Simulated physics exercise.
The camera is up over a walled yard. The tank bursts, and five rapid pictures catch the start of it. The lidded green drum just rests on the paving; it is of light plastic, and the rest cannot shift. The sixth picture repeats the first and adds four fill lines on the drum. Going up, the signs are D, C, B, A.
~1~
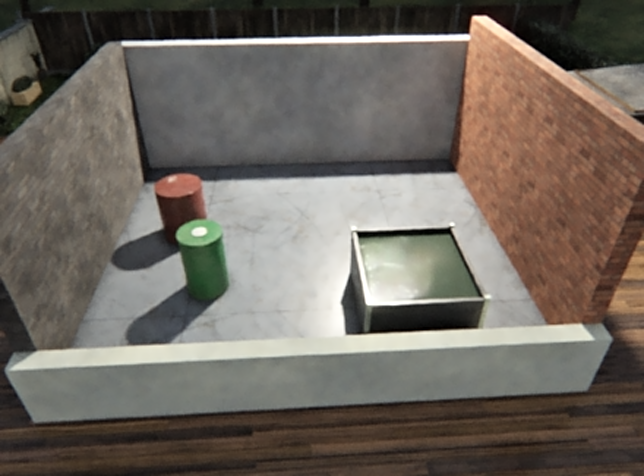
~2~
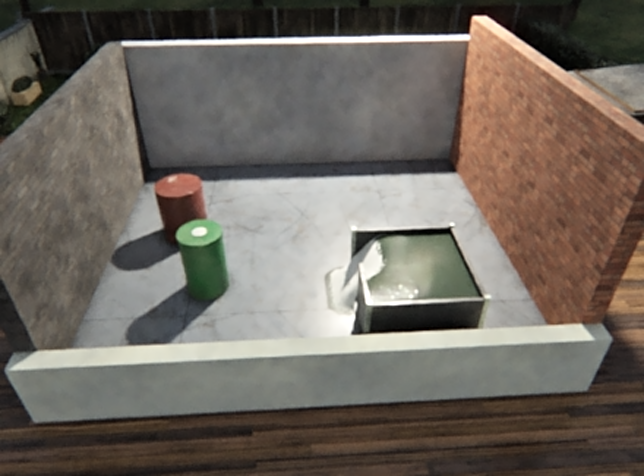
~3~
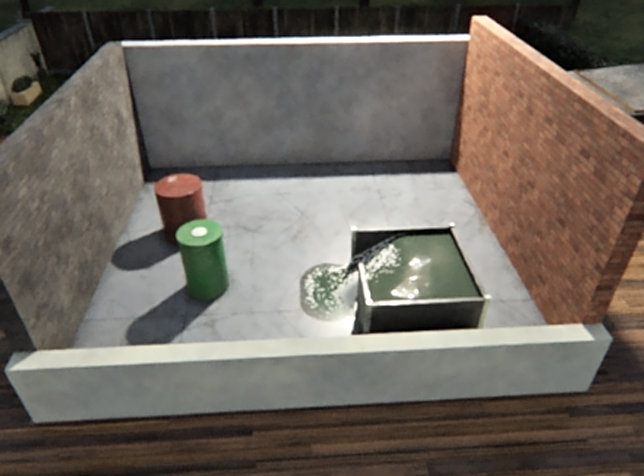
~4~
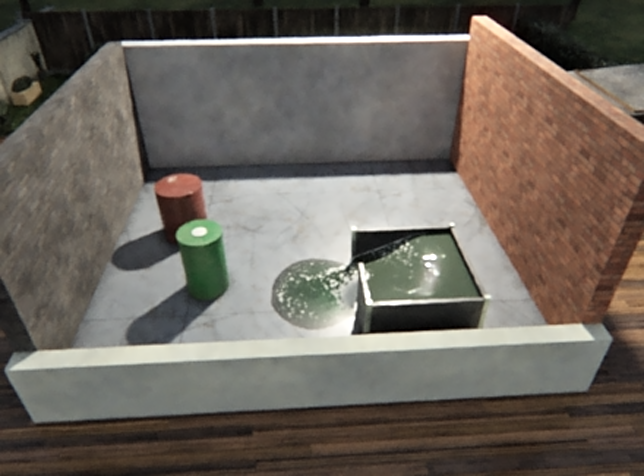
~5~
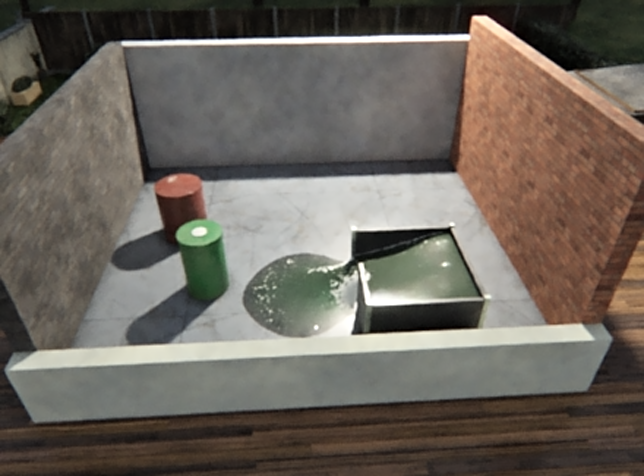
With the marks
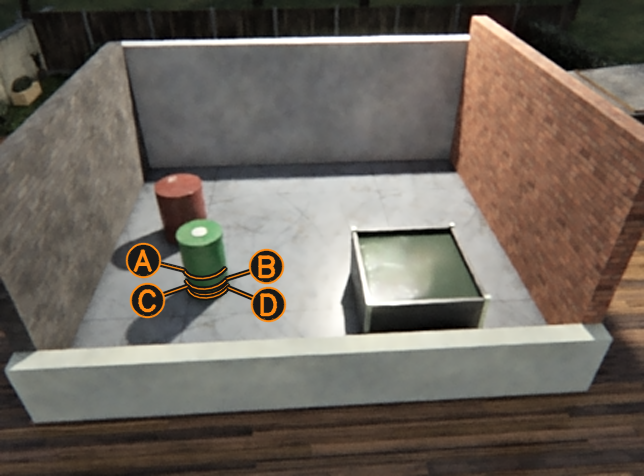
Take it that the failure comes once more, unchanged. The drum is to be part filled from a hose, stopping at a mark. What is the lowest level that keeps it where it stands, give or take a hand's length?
The answer is level A.
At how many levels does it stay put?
One of them.
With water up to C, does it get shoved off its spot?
Yes, it does.
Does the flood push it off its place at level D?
Yes.
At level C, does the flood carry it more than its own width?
Yes, clearly.
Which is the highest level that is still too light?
It is B.
In orange, A at (202, 278); B at (204, 289); C at (205, 294); D at (206, 298); from the bottom up D, C, B, A.
If A is chosen, it does not move.
If B is chosen, it is pushed about half its own width away.
If C is chosen, it is pushed about 3 times its own width away.
If D is chosen, it is pushed about 5 times its own width away.
